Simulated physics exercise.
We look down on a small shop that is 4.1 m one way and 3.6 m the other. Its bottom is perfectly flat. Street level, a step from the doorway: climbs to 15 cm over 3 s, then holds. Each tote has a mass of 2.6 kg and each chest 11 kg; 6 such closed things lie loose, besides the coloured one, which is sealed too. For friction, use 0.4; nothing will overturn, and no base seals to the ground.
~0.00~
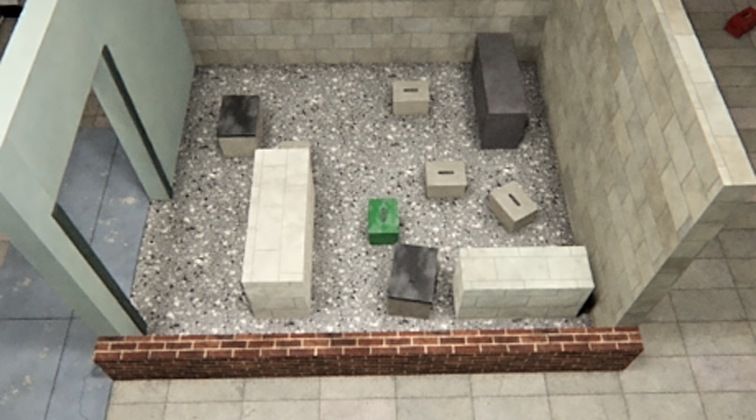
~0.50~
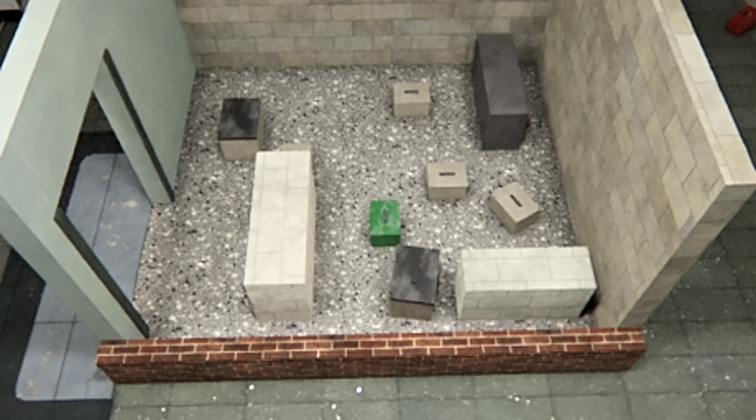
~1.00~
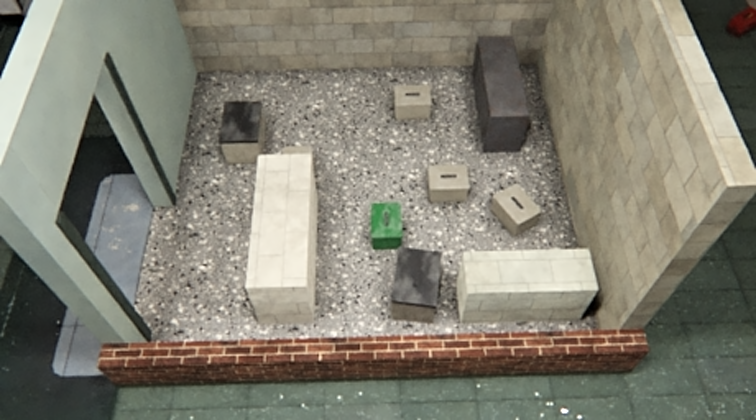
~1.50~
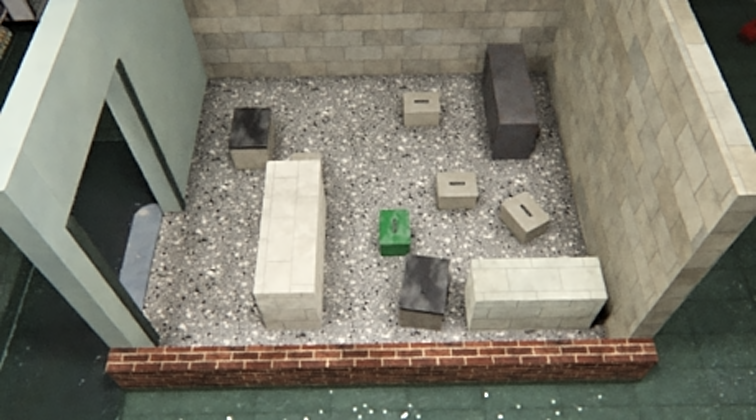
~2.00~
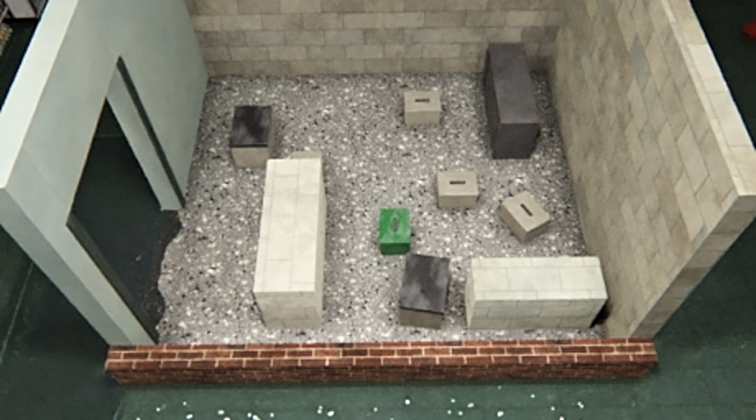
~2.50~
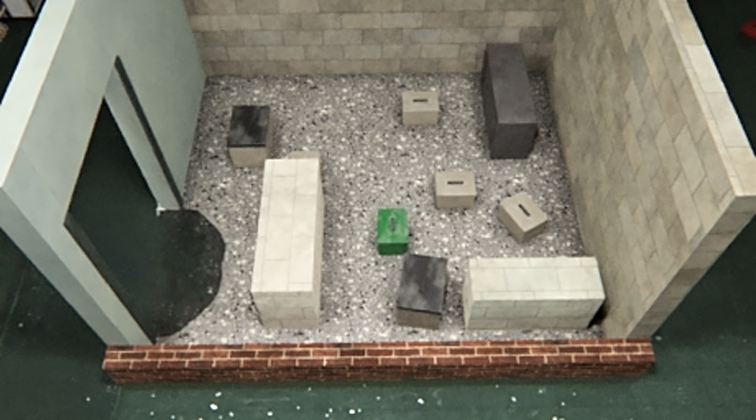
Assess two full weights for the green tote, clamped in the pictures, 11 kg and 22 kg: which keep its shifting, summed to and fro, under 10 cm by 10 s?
It is going to need just the smaller figure.
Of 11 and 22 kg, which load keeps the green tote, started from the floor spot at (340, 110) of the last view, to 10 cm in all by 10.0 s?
Result: Heavy passes, light fails.
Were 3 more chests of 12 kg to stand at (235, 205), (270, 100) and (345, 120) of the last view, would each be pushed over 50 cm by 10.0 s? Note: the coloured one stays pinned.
Answer by position: Outside the range; inside the range; outside the range.
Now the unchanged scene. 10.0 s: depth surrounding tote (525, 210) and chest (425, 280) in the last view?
First roughly 3 cm, second roughly 4 cm.
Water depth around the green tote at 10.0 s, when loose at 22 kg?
1 cm, roughly.
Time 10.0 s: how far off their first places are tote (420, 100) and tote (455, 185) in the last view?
Respectively 100 and 20 centimetres.
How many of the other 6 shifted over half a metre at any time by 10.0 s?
I get 2.
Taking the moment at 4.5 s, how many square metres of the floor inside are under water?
Wet area: Approx. 3.5 m2.
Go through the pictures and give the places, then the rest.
In the first picture, the green tote at (383, 215) rests on the ground; water covers 0.0 m2; 0 of 7 have shifted.
In the second picture, the green tote at (385, 217) rests on the ground; water covers 0.0 m2; 0 of 7 have shifted.
In the third picture, the green tote at (386, 220) rests on the ground; water covers 0.0 m2; 0 of 7 have shifted.
In the fourth picture, the green tote at (395, 226) rests on the ground; water covers 0.0 m2; 0 of 7 have shifted.
In the fifth picture, the green tote at (395, 225) rests on the ground; 0.0 m2 under water; 0 of 7 have shifted.
In the sixth picture, the green tote at (393, 225) rests on the ground; water covers 0.5 m2; 0 of 7 have shifted.
After 3.5 s the green tote would be 0 cm from its start with 11 kg and 0 cm from its start with 22 kg; 0 cm of water round it then.
After 4.5 s the green tote would be 0 cm from its start with 11 kg and 0 cm from its start with 22 kg; 0 cm of water round it then.
After 7.0 s the green tote would be 0 cm from its start with 11 kg and 0 cm from its start with 22 kg; 1 cm of water round it then.
After 10.0 s the green tote would be 0 cm from its start with 11 kg and 0 cm from its start with 22 kg; 1 cm of water round it then.
